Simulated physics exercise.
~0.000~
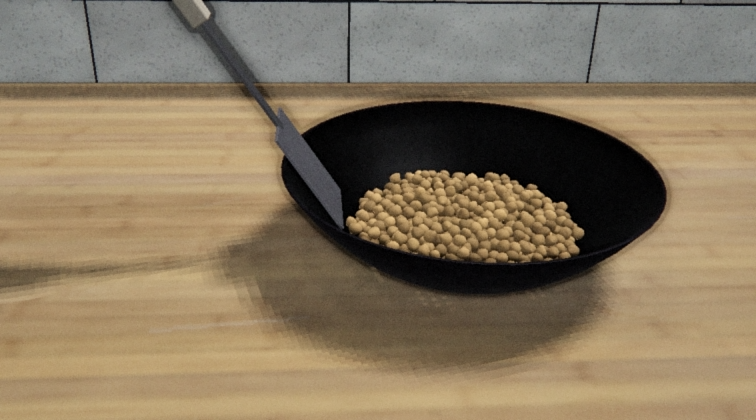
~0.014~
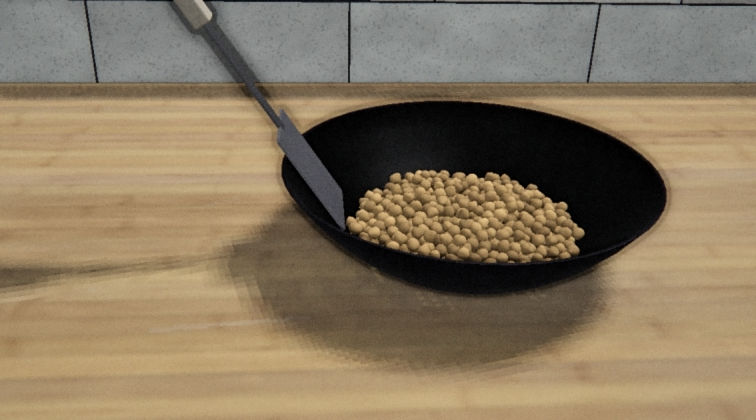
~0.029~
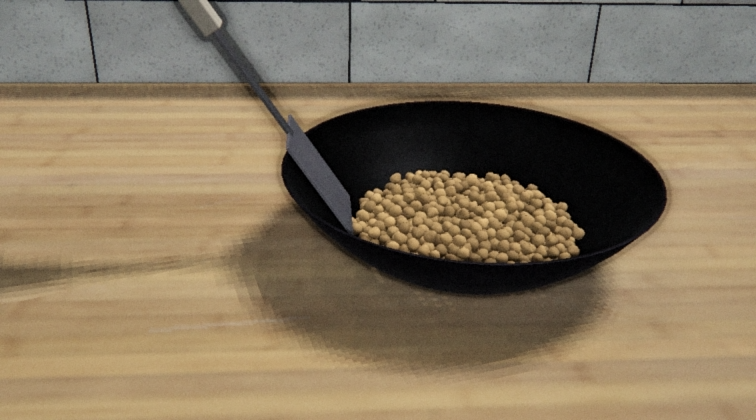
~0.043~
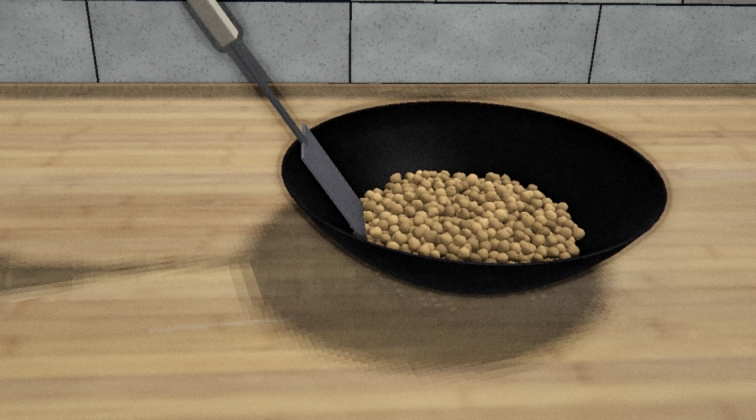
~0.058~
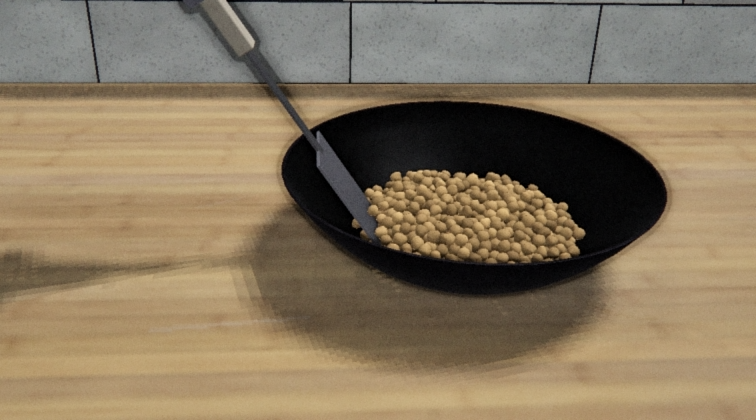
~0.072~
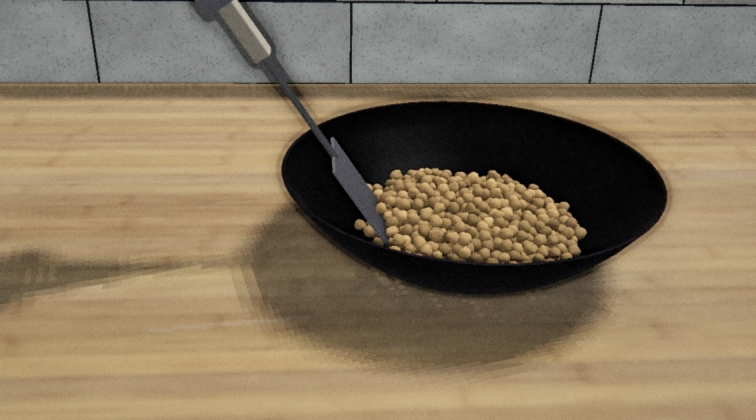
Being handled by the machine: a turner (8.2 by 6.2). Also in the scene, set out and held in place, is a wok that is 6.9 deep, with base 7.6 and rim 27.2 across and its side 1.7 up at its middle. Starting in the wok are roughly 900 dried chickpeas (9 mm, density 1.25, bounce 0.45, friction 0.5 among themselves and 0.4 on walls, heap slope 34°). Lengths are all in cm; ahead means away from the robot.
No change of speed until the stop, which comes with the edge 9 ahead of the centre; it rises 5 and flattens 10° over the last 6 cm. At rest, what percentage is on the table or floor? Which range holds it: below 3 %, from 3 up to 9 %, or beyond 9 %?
The range beyond 9 %.
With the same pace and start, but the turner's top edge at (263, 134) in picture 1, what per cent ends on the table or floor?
I'd estimate close to 15 per cent.
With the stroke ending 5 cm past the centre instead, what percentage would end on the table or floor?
My guess would be around 0 per cent.
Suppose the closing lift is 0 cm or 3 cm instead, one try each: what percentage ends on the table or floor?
Result, in order: Approx. 15 % and 20 %.
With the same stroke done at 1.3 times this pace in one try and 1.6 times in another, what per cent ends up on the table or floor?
Roughly 20 per cent on the first try and 25 per cent on the second.
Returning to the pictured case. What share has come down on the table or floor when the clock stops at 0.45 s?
My estimate is roughly 10 %.
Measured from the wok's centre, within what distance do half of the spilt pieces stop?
It's around 32 cm.
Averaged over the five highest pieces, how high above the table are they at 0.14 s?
About 5 cm.
By 0.14 s, sloping 57°, highest piece 5 above the table; 900 in the wok.
By 0.21 s, sloping 54°, highest piece 7 above the table; 900 in the wok.
By 0.45 s, sloping 47°, highest piece 11 above the table; 737 in the wok, 73 on the table or floor, 90 on the blade or in flight.
By 1.50 s, sloping 47°, highest piece 6 above the table; 737 in the wok, 163 on the table or floor.
Final count, 737 in the wok, 163 on the table or floor. That is 18 % on the table or floor.
